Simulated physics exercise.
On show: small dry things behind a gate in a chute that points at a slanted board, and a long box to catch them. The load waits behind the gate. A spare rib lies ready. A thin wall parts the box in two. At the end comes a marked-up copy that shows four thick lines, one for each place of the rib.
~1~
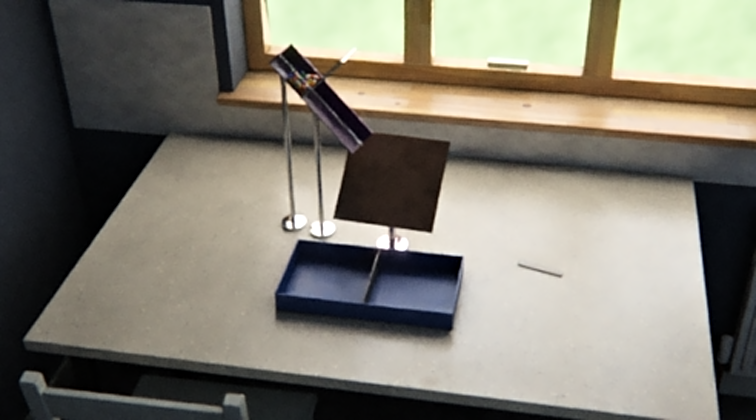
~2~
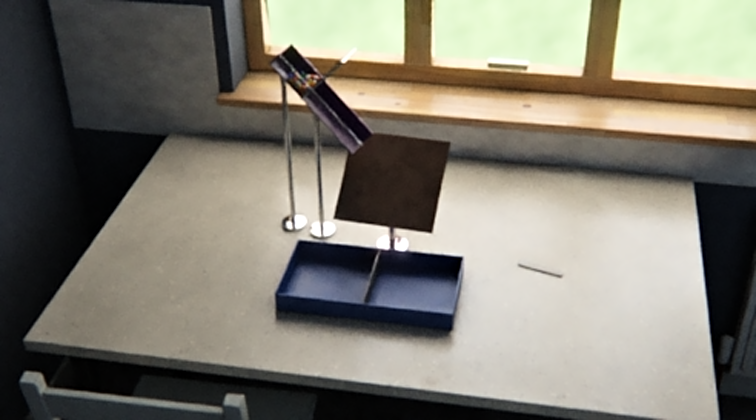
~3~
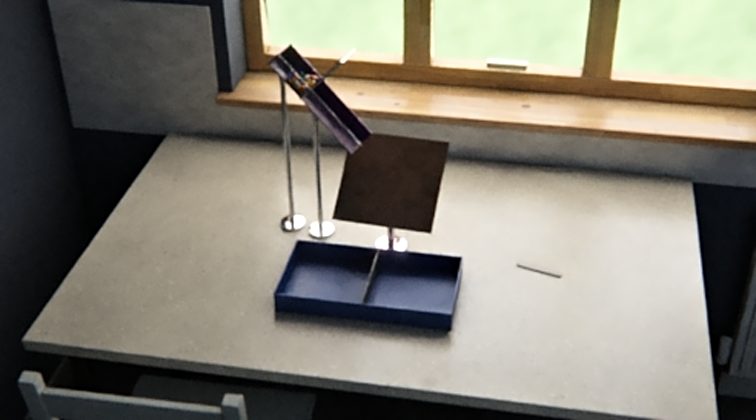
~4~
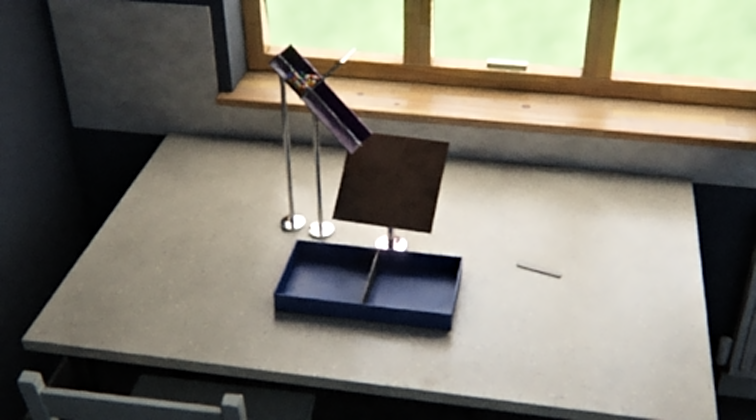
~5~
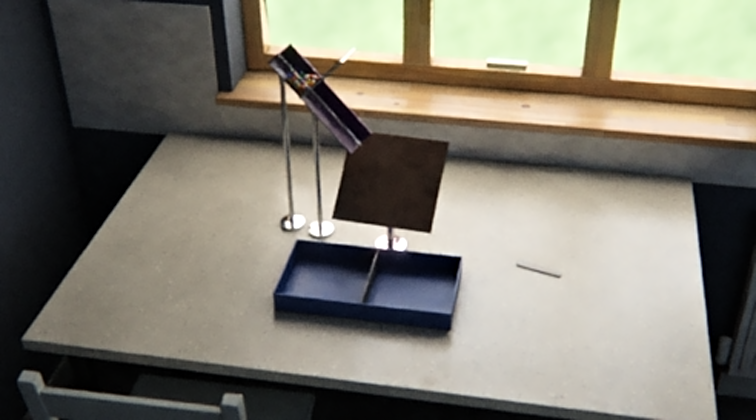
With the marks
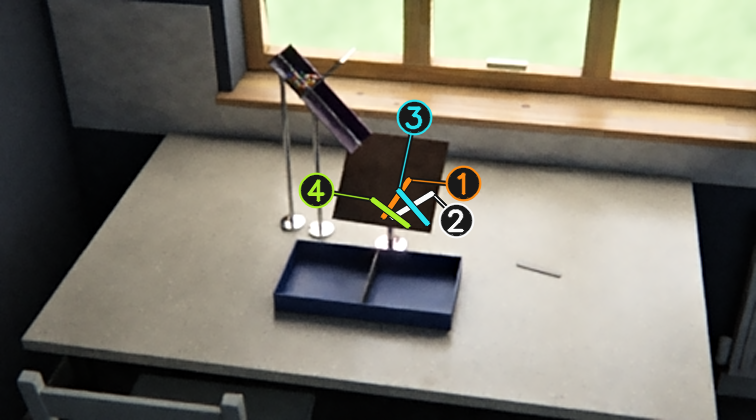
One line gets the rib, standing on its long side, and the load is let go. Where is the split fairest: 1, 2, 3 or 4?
I would pick line 2.
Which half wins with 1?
Left.
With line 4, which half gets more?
The right half.
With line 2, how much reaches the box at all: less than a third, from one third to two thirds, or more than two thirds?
It is more than two thirds.
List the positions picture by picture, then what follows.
In the first picture, load behind the gate at (306, 79), round plastic beads; lip of the chute at (357, 148), sloping fairly steeply.
In the second picture, middle of the board at (392, 180), tilted fairly steeply; middle of its low edge at (382, 226); of its high edge at (401, 136).
In the third picture, front corners of the box at (274, 294) and (451, 314); front end of its middle wall at (361, 304).
In the fourth picture, middle of the load at (305, 79); lip at (357, 148).
In the fifth picture, middle of the load at (305, 79); lip at (356, 148).
On the marked copy, line 1 from (408, 179) to (383, 216); line 2 from (432, 193) to (392, 217); line 3 from (398, 190) to (427, 223); line 4 from (372, 199) to (407, 225).
With 1, of what is caught, nearly all in the left half, a small part in the right.
With 2, of what is caught, about two thirds in the left half, about a third in the right.
With 3, of what is caught, a small part in the left half, nearly all in the right.
With 4, of what is caught, a stray few in the left half, nearly all in the right.
